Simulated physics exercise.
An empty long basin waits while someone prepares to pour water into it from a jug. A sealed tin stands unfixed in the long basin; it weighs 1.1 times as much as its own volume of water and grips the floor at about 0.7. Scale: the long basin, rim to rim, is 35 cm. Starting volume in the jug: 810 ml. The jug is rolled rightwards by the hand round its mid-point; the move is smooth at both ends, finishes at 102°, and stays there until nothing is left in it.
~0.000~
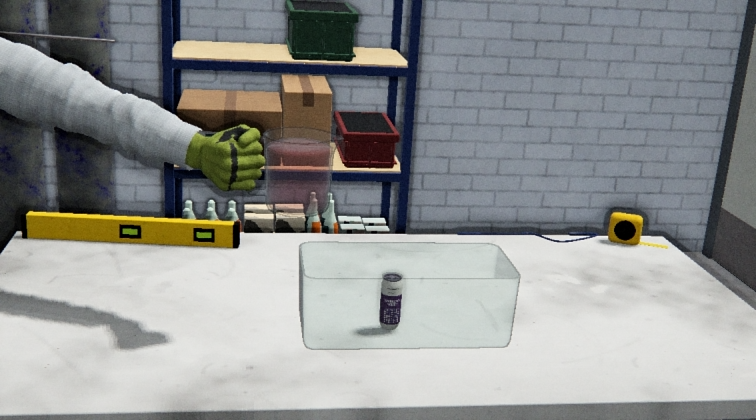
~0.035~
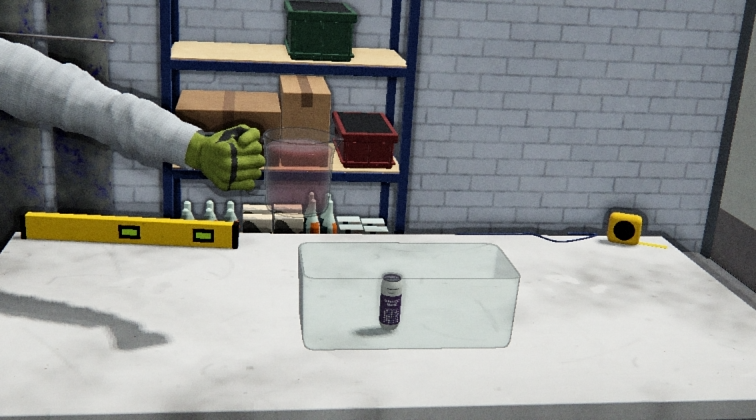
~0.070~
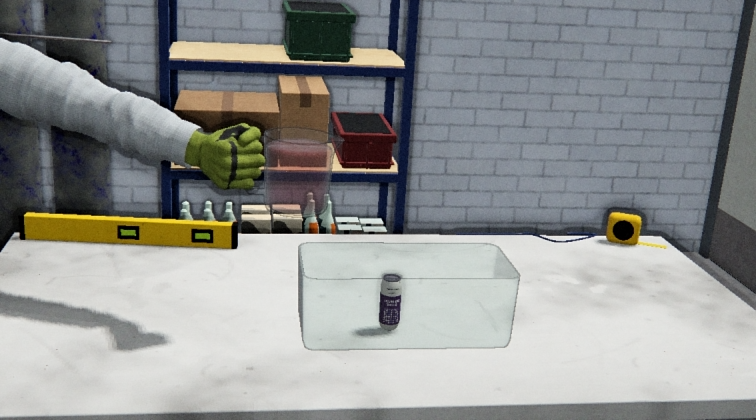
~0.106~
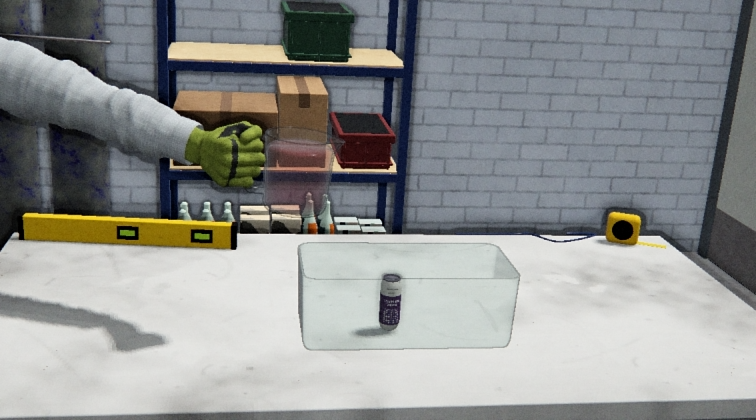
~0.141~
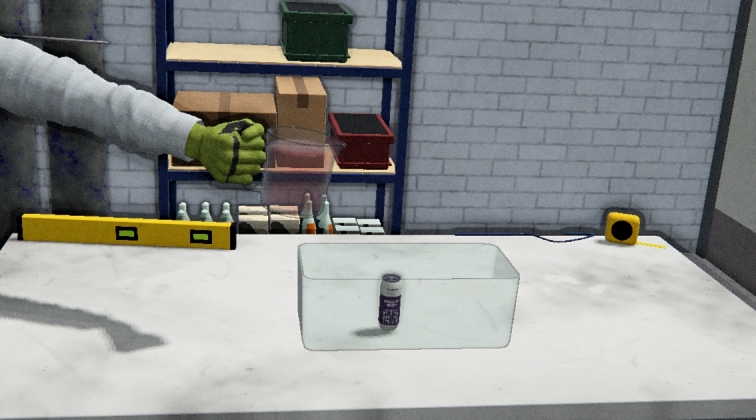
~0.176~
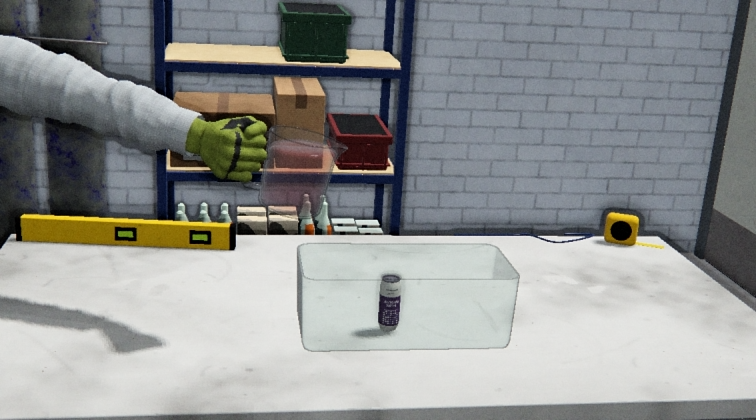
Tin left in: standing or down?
Down.
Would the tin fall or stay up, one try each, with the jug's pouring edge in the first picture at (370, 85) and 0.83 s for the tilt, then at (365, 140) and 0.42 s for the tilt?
First it stays on its base; then it stays on its base.
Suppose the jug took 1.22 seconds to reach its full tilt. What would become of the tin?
Outcome - the tin comes down.
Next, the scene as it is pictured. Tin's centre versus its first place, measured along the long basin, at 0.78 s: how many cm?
Close to 0 cm.
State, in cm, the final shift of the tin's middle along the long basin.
Net tin displacement: Roughly 10.0 cm.
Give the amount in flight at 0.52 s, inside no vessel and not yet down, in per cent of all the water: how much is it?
Near 18 per cent of it all.
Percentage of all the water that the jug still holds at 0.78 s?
26 per cent or so.
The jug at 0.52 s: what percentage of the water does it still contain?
Still held: Roughly 78 % of the total.
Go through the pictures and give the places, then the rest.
In the first picture, it leans 0°; its right rim is at (344, 137); the water meets the walls at (266, 145) and (333, 146); the long basin's rim runs from (302, 260) to (509, 261); the tin's top is at (392, 279).
In the second picture, it leans 0°; its right rim is at (344, 138); the water meets the walls at (266, 145) and (333, 147).
In the third picture, it leans 2°; its right rim is at (344, 139); the water meets the walls at (266, 144) and (333, 148).
In the fourth picture, it leans 4°; its right rim is at (345, 141); the water meets the walls at (267, 144) and (334, 148).
In the fifth picture, it leans 7°; its right rim is at (346, 143); the water meets the walls at (268, 145) and (335, 148).
In the sixth picture, it leans 11°; its right rim is at (348, 147); the water meets the walls at (269, 146) and (337, 150).
By 0.52 s the tilt is 71° and 78 per cent is still to pour; the tin stands where it began.
By 0.78 s the tilt is 101° and 26 per cent is still to pour; the tin stands where it began.
By 1.04 s the tilt is 102° and 4 per cent is still to pour; the tin lies on its side.
By 1.33 s the tilt is 102° and 0 per cent is still to pour; the tin lies on its side.
At rest the tin lies on its side.
